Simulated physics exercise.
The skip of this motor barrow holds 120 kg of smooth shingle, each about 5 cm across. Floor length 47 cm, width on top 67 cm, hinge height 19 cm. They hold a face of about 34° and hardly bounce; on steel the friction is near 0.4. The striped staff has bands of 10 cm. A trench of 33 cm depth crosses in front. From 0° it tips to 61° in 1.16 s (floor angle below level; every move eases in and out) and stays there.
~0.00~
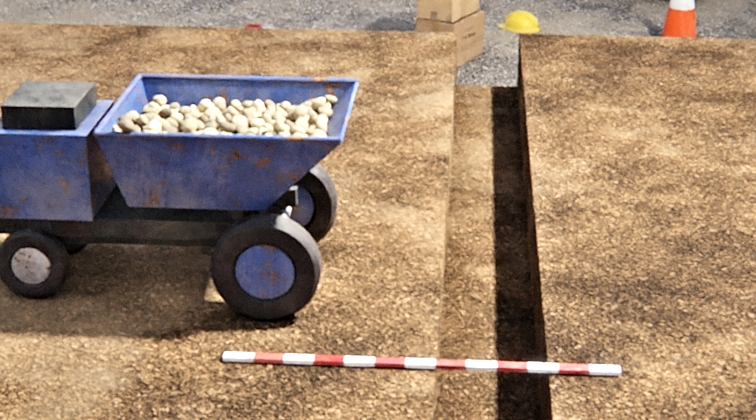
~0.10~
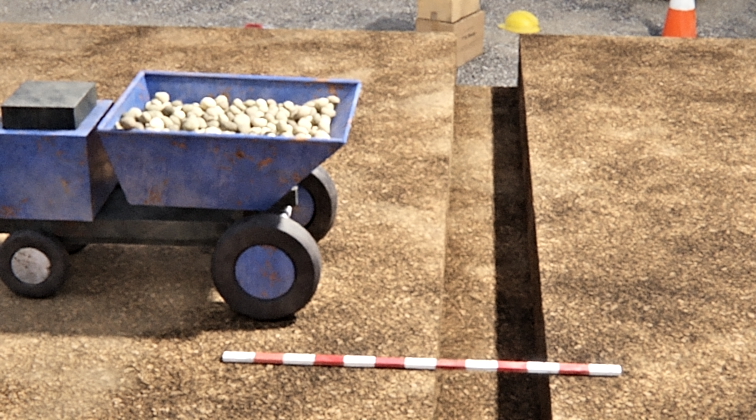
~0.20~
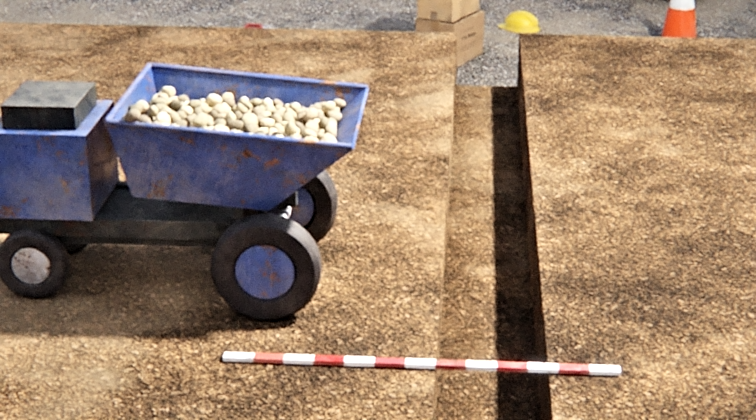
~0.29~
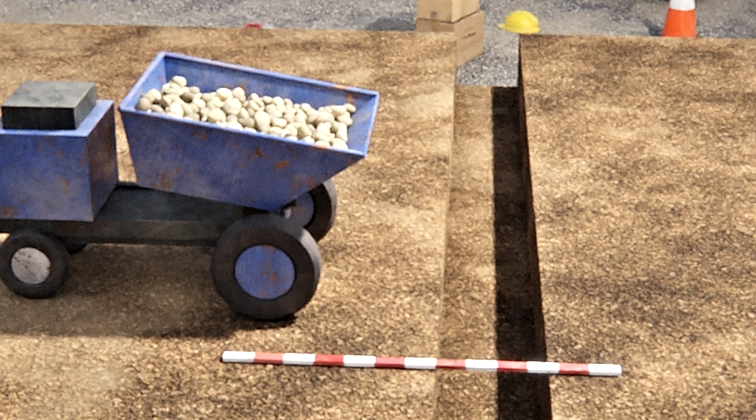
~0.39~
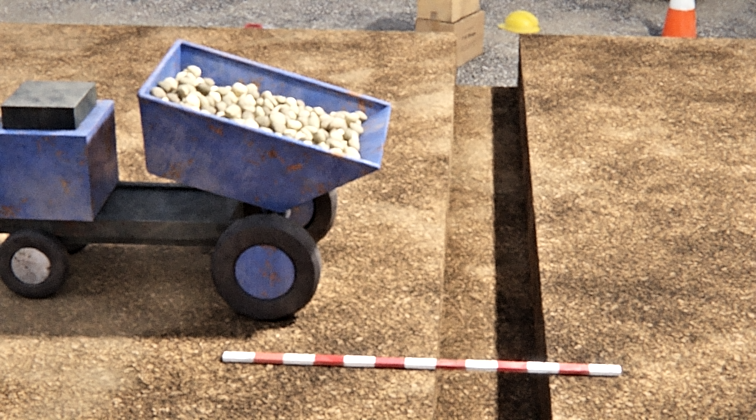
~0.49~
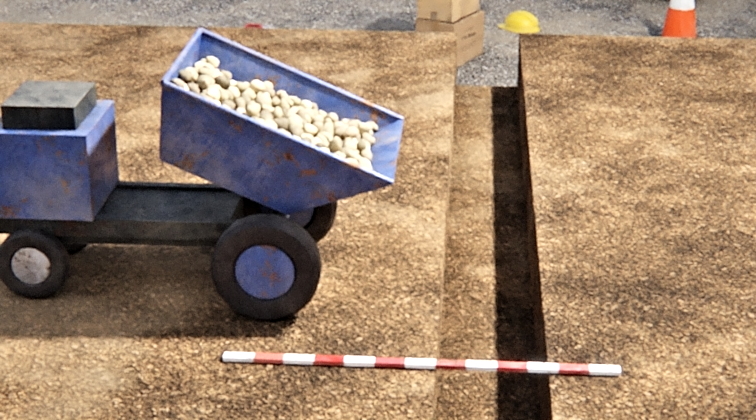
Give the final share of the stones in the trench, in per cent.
Roughly 100 per cent ends in the trench.
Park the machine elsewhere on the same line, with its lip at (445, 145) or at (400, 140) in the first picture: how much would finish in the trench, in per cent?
About 30 and 70 per cent.
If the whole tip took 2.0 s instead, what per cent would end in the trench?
Then about 100 per cent.
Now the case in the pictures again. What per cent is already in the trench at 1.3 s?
About 30 per cent by then.
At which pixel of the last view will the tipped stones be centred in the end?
Their middle is at about (491, 346).
After 0.9 s the floor is at 51°; 100 % in the skip; the foremost stones are at (421, 211).
After 1.3 s the floor is at 61°; 70 % in the skip, 1 % short of the trench, 29 % in the trench; the foremost stones are at (530, 347).
After 1.6 s the floor is at 61°; 30 % in the skip, 69 % in the trench; the foremost stones are at (565, 305).
After 3.6 s the floor is at 61°; 0 % in the skip, 100 % in the trench; the foremost stones are at (605, 315).
